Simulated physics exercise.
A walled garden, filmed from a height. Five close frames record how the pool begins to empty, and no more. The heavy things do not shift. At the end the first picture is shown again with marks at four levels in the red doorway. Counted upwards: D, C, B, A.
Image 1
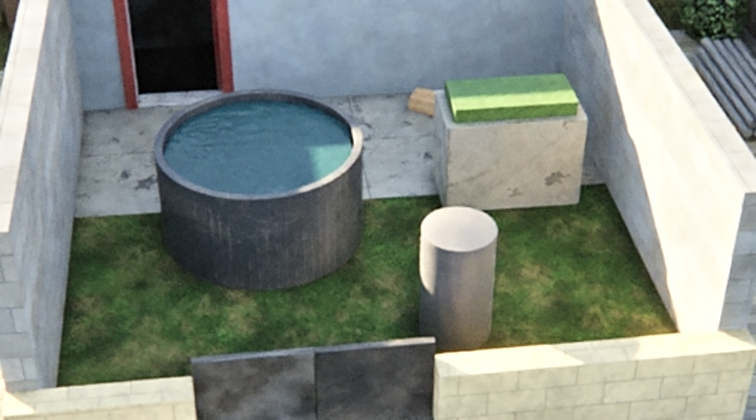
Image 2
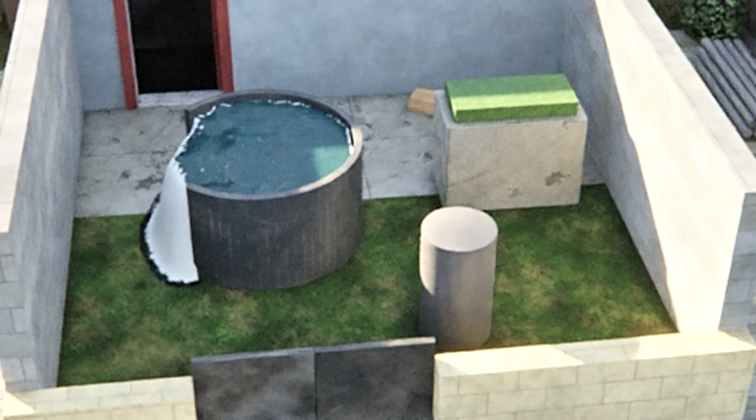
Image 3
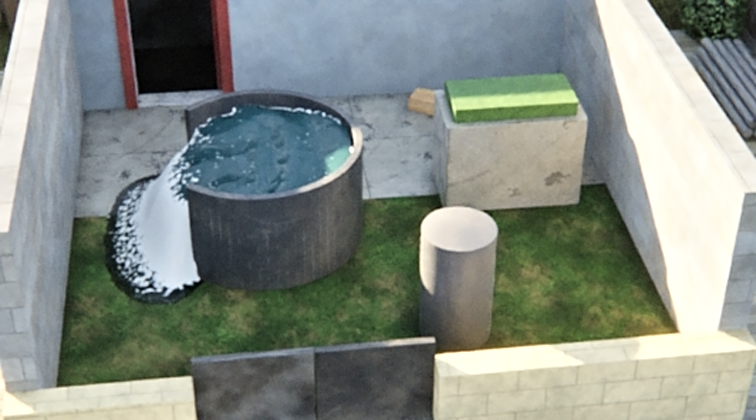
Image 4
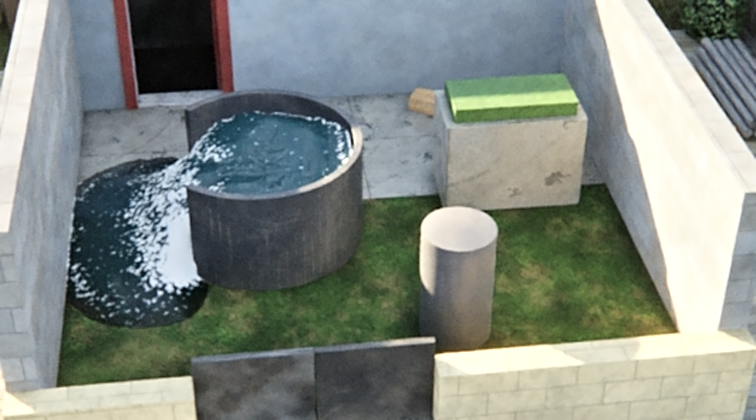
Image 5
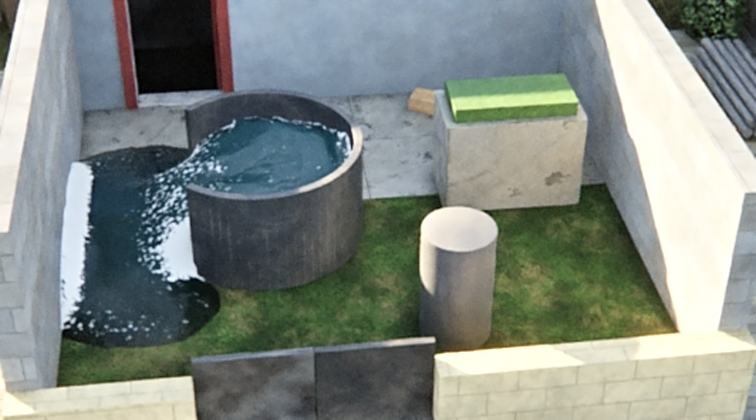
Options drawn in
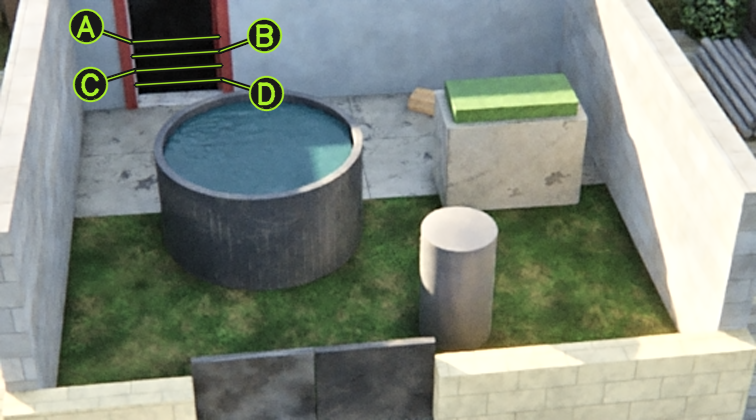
At the start, a round dark pool of water sits at rest in a walled garden, near a red-framed doorway. Its left side opens and white, foaming water pours onto the grass, then spreads in a dark sheet to the left wall and towards the front, while the pool's level drops.
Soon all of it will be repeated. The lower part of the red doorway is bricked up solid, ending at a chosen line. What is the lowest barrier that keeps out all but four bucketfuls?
Take D.
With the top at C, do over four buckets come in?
No, not at all.
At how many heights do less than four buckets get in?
All four.
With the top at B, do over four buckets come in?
No, that is safe.
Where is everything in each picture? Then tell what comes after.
Water in the pool at rest, its middle at (259, 148); foot of the red doorway at (181, 105); shut gate at (314, 361).
Water covers 2 % of the ground and shows as far out as (183, 231).
Water covers 5 % of the ground and shows as far out as (152, 297).
Water covers 11 % of the ground and shows as far out as (159, 319).
Water covers 14 % of the ground and shows as far out as (80, 163).
On the marked copy, A at (175, 39); B at (176, 53); C at (177, 68); D at (179, 82); from the bottom up D, C, B, A.
With A, nothing gets over.
With B, nothing gets over.
With C, nothing gets over.
With D, a bucket or two gets in.
